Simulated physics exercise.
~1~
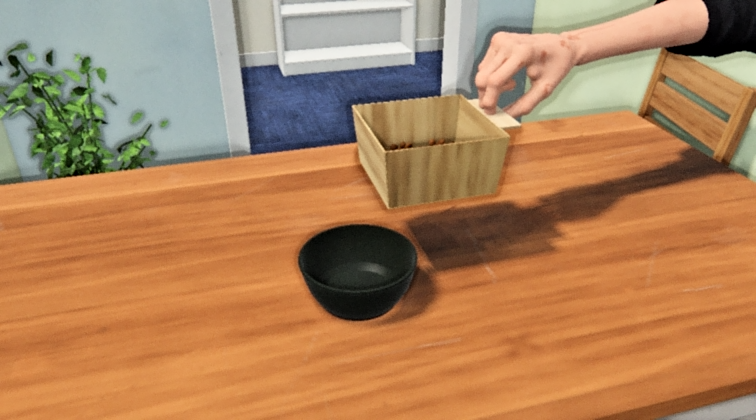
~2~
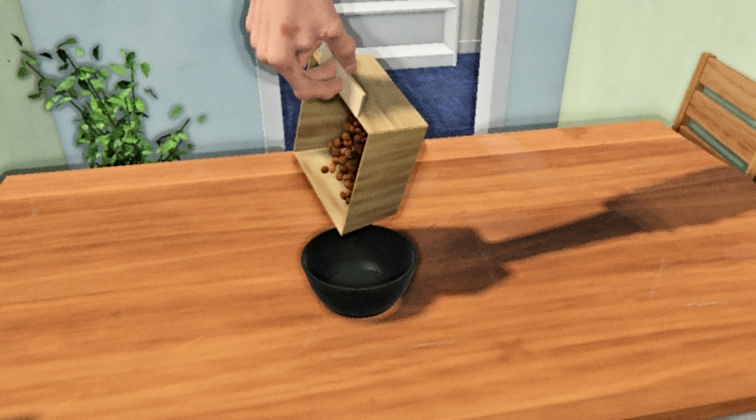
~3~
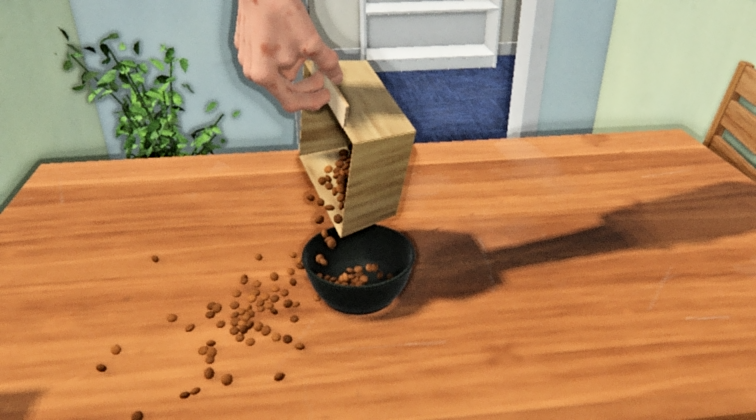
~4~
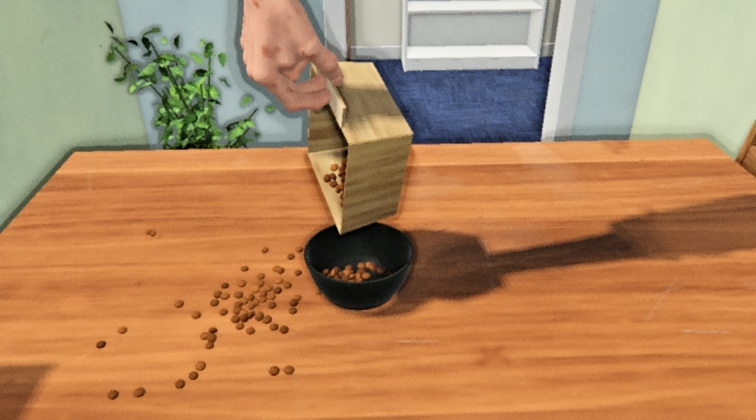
A hand reaches in from the upper right, holding a pale wooden box by its handle above an orange-brown wooden table, seen from slightly above, with a black bowl near the middle and a leafy plant behind at the left. The hand carries the box leftward and tips it steeply over the bowl, bringing small brown kibble to its open edge. Pieces tumble out, some landing in the bowl and many scattering across the table to its left. The view drifts slightly sideways. Finally the box stays tipped on its side, still holding some kibble, and the spill settles.
